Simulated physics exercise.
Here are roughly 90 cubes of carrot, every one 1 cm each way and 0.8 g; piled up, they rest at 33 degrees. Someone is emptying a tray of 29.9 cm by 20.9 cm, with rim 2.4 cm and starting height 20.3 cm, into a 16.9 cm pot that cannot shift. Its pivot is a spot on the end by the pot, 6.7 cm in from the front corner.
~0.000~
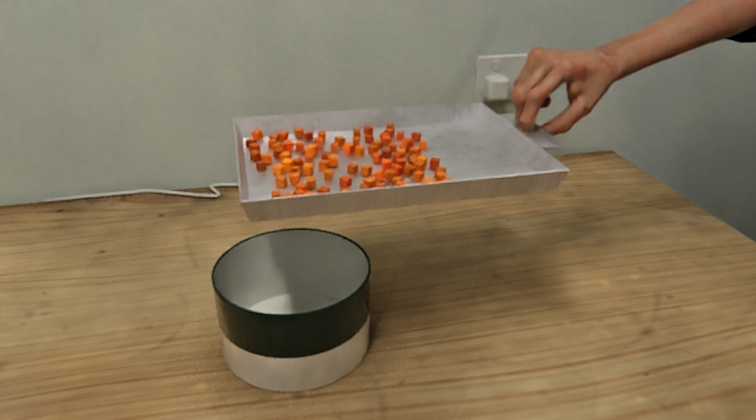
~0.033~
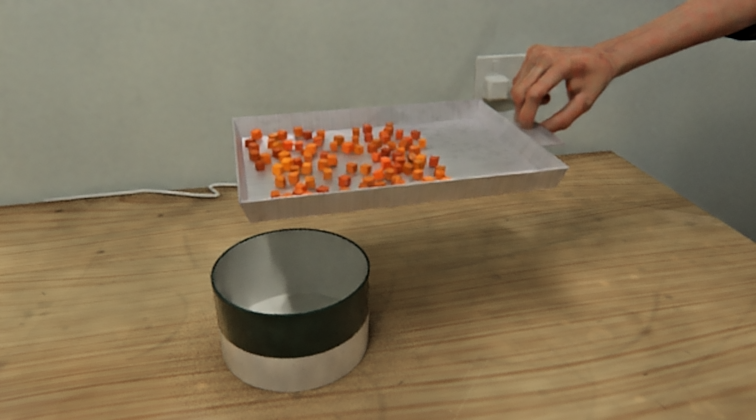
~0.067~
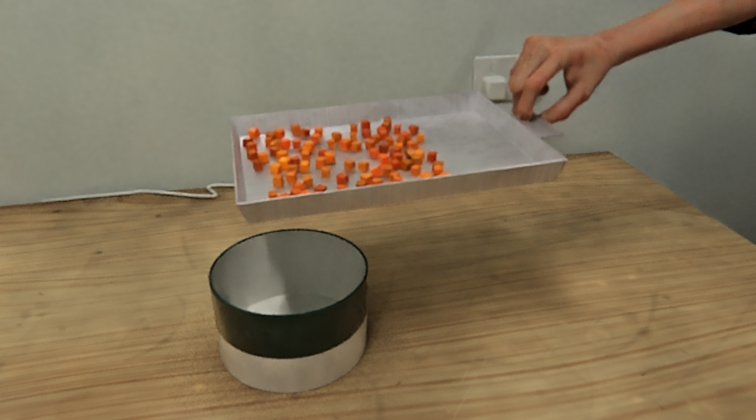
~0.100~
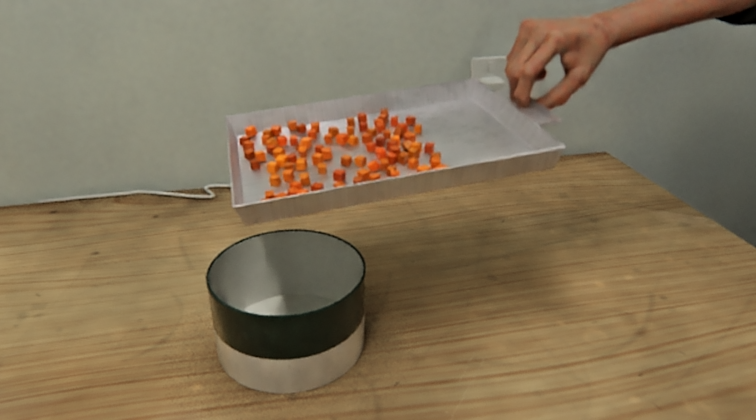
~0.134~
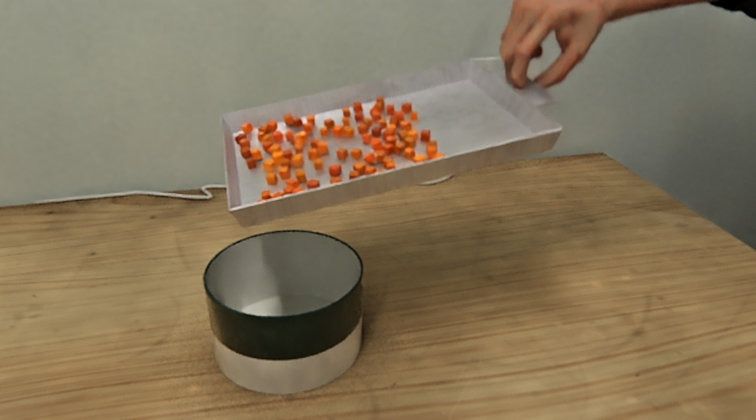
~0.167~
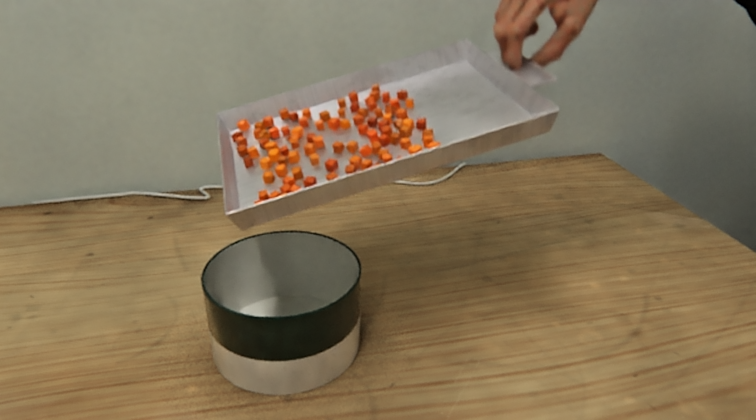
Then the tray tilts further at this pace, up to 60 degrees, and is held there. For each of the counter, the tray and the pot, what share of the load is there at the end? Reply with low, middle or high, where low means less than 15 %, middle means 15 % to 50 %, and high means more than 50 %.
My answer: Counter - middle; tray - high; pot - low.
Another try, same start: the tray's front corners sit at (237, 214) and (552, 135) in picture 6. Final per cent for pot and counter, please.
The pot gets 0 and the counter 45.
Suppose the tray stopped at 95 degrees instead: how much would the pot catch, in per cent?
Estimate: Roughly 0 percent.
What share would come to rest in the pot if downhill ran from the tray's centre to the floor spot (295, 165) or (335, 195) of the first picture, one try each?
Approximately 0 percent, then 0 percent.
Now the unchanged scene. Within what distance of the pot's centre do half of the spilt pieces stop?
Roughly 22 cm.
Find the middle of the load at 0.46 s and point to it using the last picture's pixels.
Close to pixel (276, 121).
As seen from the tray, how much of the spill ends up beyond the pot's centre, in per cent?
I reckon around 100 per cent.
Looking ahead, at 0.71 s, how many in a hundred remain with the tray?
It works out to near 80 per cent of the load.
Then, at 0.34 s, tilt 38 degrees; the tray holds 100 %, the pot 0 %.
Then, at 0.46 s, tilt 55 degrees; the tray holds 100 %, the pot 0 %.
Then, at 0.71 s, tilt 60 degrees; the tray holds 80 %, the pot 0 %.
By 2.2 s all is still; counter 35 %, tray 65 %, pot 0 %.
